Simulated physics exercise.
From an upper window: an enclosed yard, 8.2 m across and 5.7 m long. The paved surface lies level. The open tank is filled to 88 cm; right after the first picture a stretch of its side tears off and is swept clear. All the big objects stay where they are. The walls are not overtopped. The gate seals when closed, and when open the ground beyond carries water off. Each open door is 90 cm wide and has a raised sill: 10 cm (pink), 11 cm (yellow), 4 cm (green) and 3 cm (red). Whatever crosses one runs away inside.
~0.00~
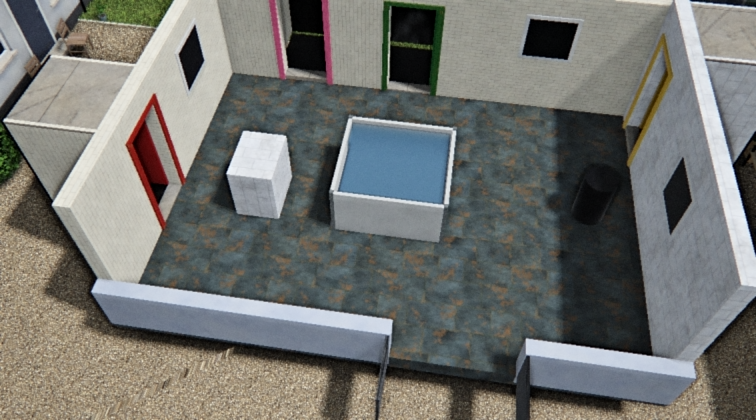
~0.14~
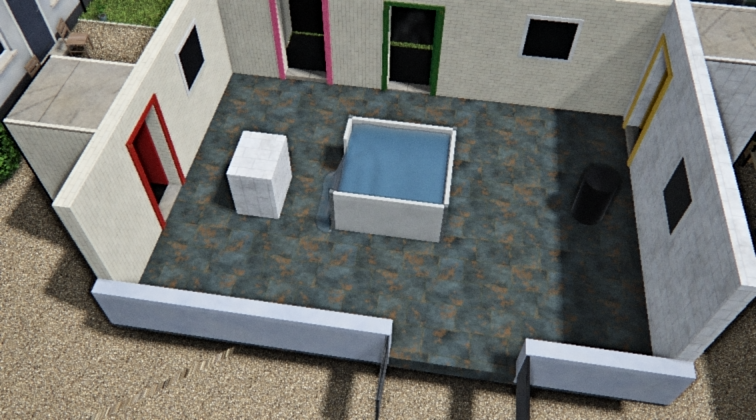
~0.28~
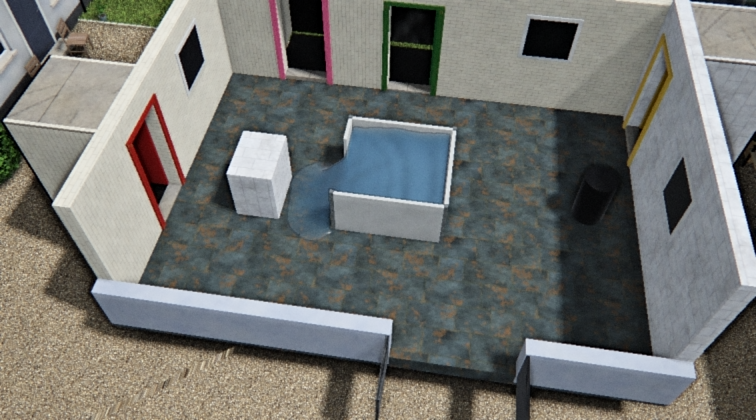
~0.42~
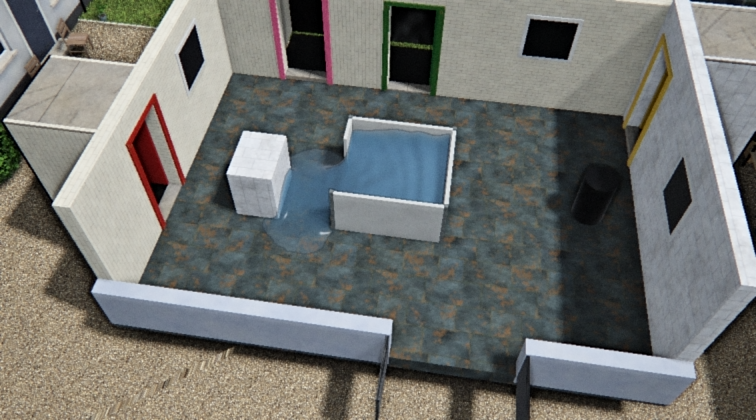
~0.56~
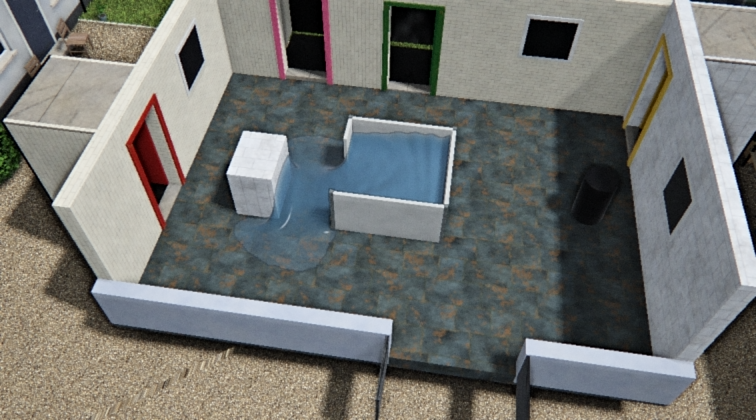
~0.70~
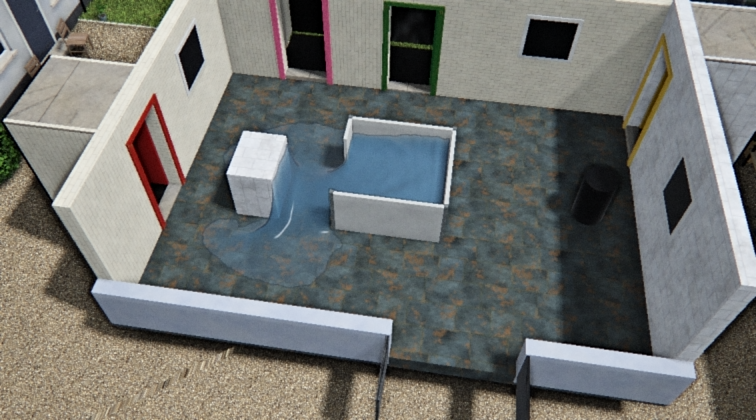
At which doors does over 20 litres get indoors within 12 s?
Door by door: At the pink door it passes the limit; at the yellow door it keeps below the limit; at the green door it exceeds the limit; at the red door it exceeds the limit.
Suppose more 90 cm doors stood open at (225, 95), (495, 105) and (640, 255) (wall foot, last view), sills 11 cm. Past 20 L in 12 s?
In that order: Past it, not over, under.
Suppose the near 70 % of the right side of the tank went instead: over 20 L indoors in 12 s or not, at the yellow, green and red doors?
Against that limit: Yellow past it, green not over, red past it.
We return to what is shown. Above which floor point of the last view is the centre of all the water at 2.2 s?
At about (312, 202).
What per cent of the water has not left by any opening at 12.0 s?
Roughly 86 in a hundred.
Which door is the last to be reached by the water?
It is the yellow one.
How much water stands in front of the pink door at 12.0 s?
Some 6.5 cm.
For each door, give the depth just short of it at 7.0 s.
In cm: Pink 10, yellow 3, green 7, red 5.
After 1.4 s water covers 30 % of the floor and is deepest (60 cm) near (289, 198); pink door not reached, yellow door not reached, green door not reached, red door not reached.
After 2.2 s water covers 35 % of the floor and is deepest (40 cm) near (141, 306); pink door 18 cm at the sill, 31 L in, yellow door not reached, green door not reached, red door 3 cm at the sill, 1 L in.
After 3.5 s water covers 55 % of the floor and is deepest (26 cm) near (289, 198); pink door 18 cm at the sill, 93 L in, yellow door not reached, green door 6 cm at the sill, 5 L in, red door 7 cm at the sill, 13 L in.
After 7.0 s water covers 90 % of the floor and is deepest (14 cm) near (340, 88); pink door 10 cm at the sill, 173 L in, yellow door 3 cm at the sill, 0 L in, green door 7 cm at the sill, 18 L in, red door 5 cm at the sill, 38 L in.
After 12.0 s water covers 95 % of the floor and is deepest (10 cm) near (616, 375); pink door 6 cm at the sill, 176 L in, yellow door 9 cm at the sill, 2 L in, green door 5 cm at the sill, 45 L in, red door 6 cm at the sill, 85 L in.
